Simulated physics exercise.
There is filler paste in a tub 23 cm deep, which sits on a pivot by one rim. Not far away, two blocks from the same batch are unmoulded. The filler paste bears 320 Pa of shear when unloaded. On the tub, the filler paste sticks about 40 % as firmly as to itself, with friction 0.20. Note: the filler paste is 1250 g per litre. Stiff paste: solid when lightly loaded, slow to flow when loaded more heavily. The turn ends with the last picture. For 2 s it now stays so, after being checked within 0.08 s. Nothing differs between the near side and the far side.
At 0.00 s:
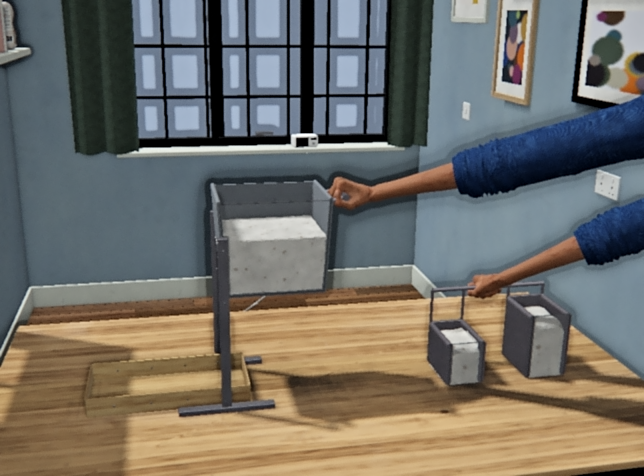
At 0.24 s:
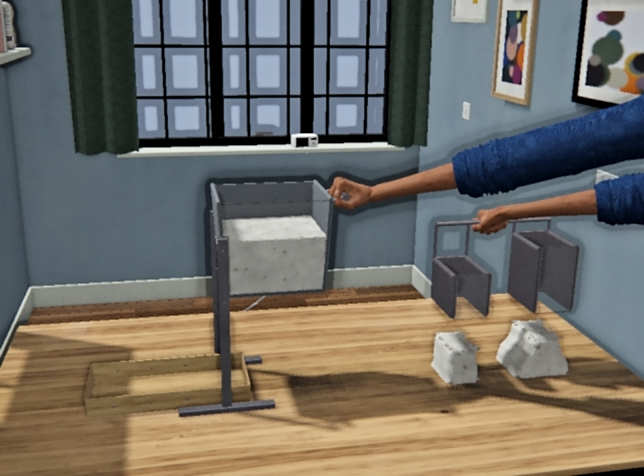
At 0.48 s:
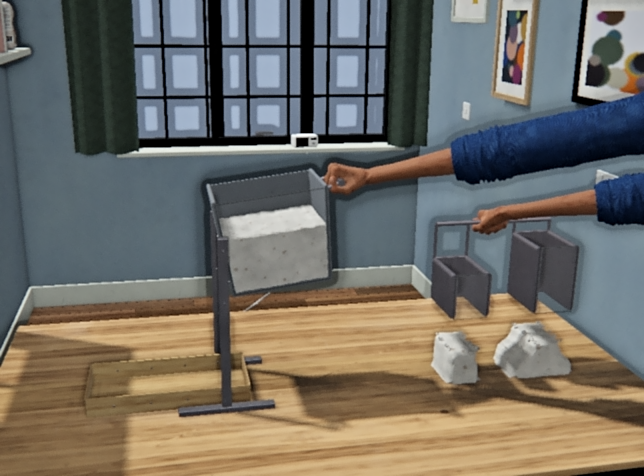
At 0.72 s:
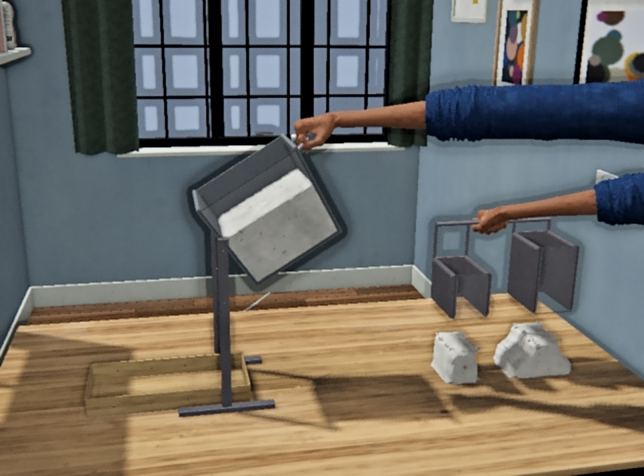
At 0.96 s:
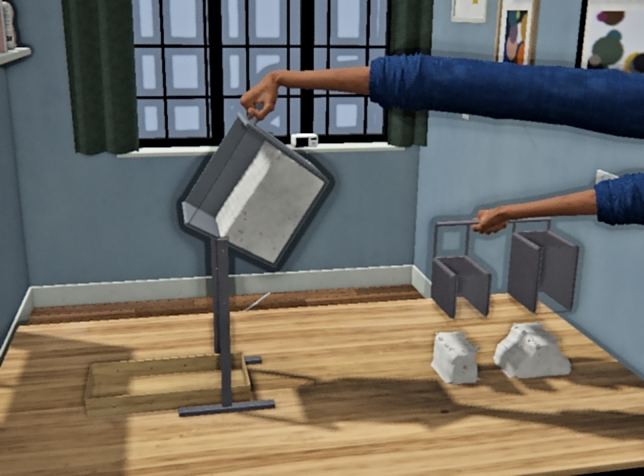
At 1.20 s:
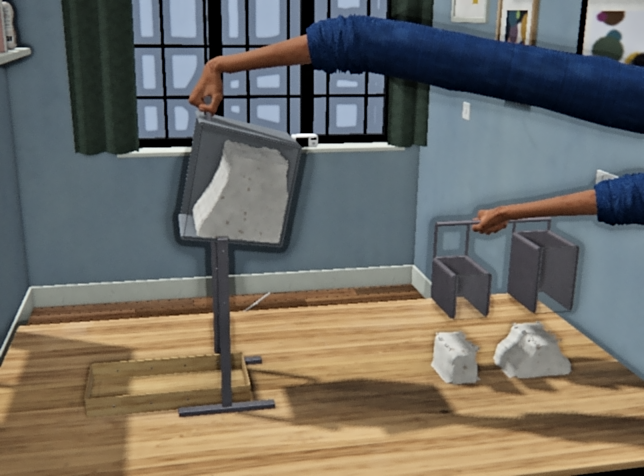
A blue-sleeved arm reaches in from the right of a blue-walled room, seen from a fixed, slightly raised view, as another lifts two grey moulds off pale blocks, the farther one slumping lower and wider. A grey tub of whitish paste stands on a post left of centre, before a dark-curtained window. The first arm swings the tub's rim up and leftward, tilting it steeply while the paste deforms inside.
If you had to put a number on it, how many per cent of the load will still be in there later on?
My estimate is close to 71 per cent.
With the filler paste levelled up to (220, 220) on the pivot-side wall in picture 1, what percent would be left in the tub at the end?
Result: Approx. 50 % remaining in tub.
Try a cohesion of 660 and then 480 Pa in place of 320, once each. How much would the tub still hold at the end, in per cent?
Respectively 100 % and 95 %.
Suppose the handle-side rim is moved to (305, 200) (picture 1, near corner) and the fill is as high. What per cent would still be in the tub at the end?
I'd guess around 100 per cent remains.
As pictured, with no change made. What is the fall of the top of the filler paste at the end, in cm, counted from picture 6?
Roughly 9 cm.
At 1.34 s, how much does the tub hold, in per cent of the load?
I'd put it close to 95 %.
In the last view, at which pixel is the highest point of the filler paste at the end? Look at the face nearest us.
I'd say it peaks at roughly (242, 192) in the last picture.
By 1.34 s, the tub is at 79 degrees and holds 96 %.
By 1.51 s, the tub is at 79 degrees and holds 81 %.
By 1.68 s, the tub is at 79 degrees and holds 72 %.
By 1.85 s, the tub is at 79 degrees and holds 71 %.
By 3.20 s, at the end, the tub is at 79 degrees and holds 71 %.
